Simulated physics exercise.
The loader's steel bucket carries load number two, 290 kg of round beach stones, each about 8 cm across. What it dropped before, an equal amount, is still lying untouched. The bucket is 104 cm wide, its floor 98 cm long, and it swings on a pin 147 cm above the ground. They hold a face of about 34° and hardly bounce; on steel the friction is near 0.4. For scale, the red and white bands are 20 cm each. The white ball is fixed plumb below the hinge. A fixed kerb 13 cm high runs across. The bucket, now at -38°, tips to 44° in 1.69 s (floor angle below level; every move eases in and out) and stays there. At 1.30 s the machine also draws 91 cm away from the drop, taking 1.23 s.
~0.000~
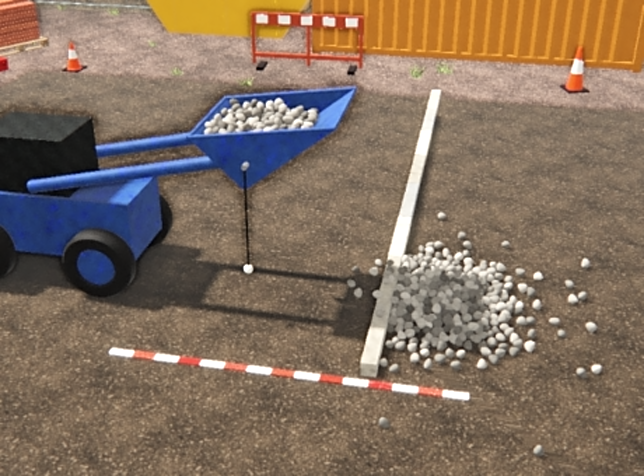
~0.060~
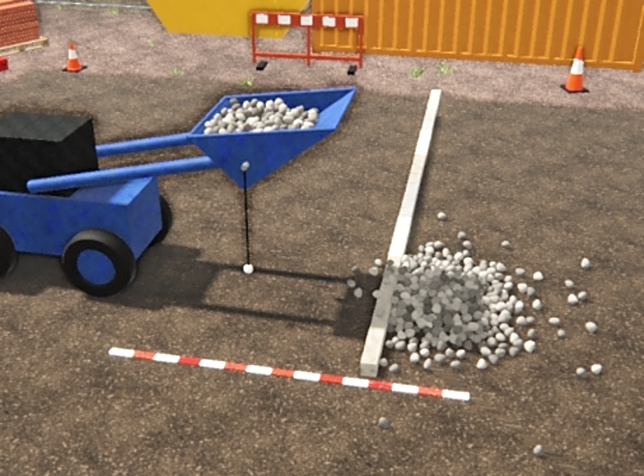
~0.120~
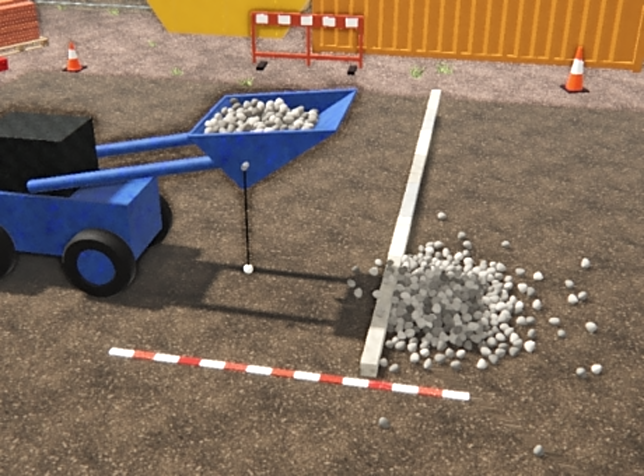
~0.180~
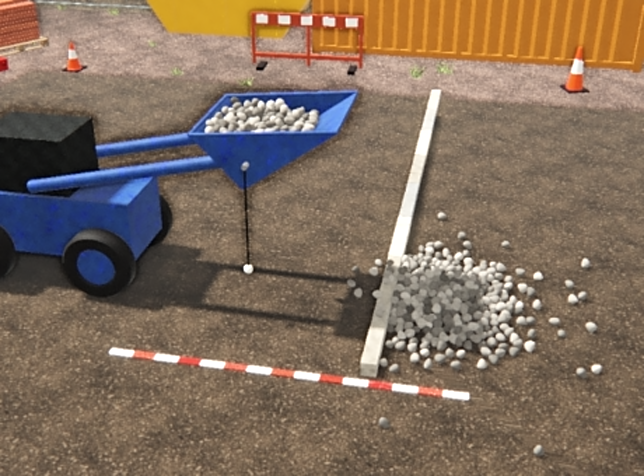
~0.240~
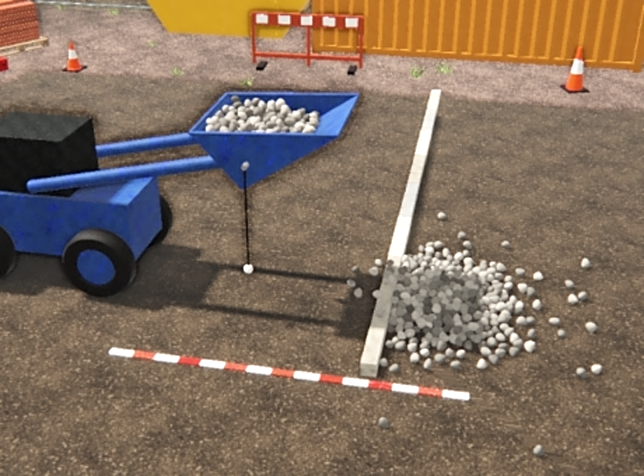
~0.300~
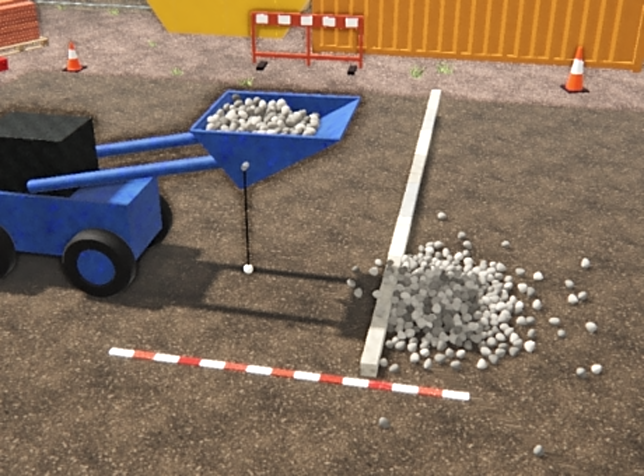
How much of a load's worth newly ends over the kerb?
Some 1 per cent is added.
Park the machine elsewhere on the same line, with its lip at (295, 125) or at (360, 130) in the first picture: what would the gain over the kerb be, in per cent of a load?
First some 0, then 10 per cent.
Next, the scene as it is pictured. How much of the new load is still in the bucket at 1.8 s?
Roughly 10 per cent is still inside.
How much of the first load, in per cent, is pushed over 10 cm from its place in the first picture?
About 0 per cent.
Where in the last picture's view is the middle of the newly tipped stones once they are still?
Their middle is at about (340, 288).
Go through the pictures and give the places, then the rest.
In the first frame, the bucket is at -38°, its lip at (335, 129); the top of the load is at (282, 113). The earlier load is highest near (386, 285), 17 cm above ground level, 3 % on this side of the kerb, 96 % over the kerb.
In the second frame, the bucket is at -38°, its lip at (336, 129); the top of the load is at (283, 113); the stones move at 0.0 m/s on average.
In the third frame, the bucket is at -37°, its lip at (336, 130); the top of the load is at (283, 113); the stones move at 0.1 m/s on average.
In the fourth frame, the bucket is at -35°, its lip at (337, 133); the top of the load is at (278, 113); the stones move at 0.1 m/s on average.
In the fifth frame, lip at (339, 136), floor tilted -33°, highest stones at (258, 112); the stones move at 0.1 m/s on average.
In the sixth frame, lip at (340, 140), floor tilted -31°, highest stones at (246, 110); the stones move at 0.2 m/s on average.
After 1.3 s the floor is at 31°; in per cent of one load, 100 in the bucket, 4 on this side of the kerb, 96 over the kerb; the foremost stones are at (591, 315).
After 1.8 s the floor is at 44°; in per cent of one load, 11 in the bucket, 93 on this side of the kerb, 96 over the kerb; the foremost stones are at (591, 315).
After 3.0 s the floor is at 44°; in per cent of one load, 0 in the bucket, 102 on this side of the kerb, 98 over the kerb; the foremost stones are at (591, 315).
After 5.6 s the floor is at 44°; in per cent of one load, 0 in the bucket, 102 on this side of the kerb, 98 over the kerb; the foremost stones are at (591, 315). Net gain over the kerb, 1.
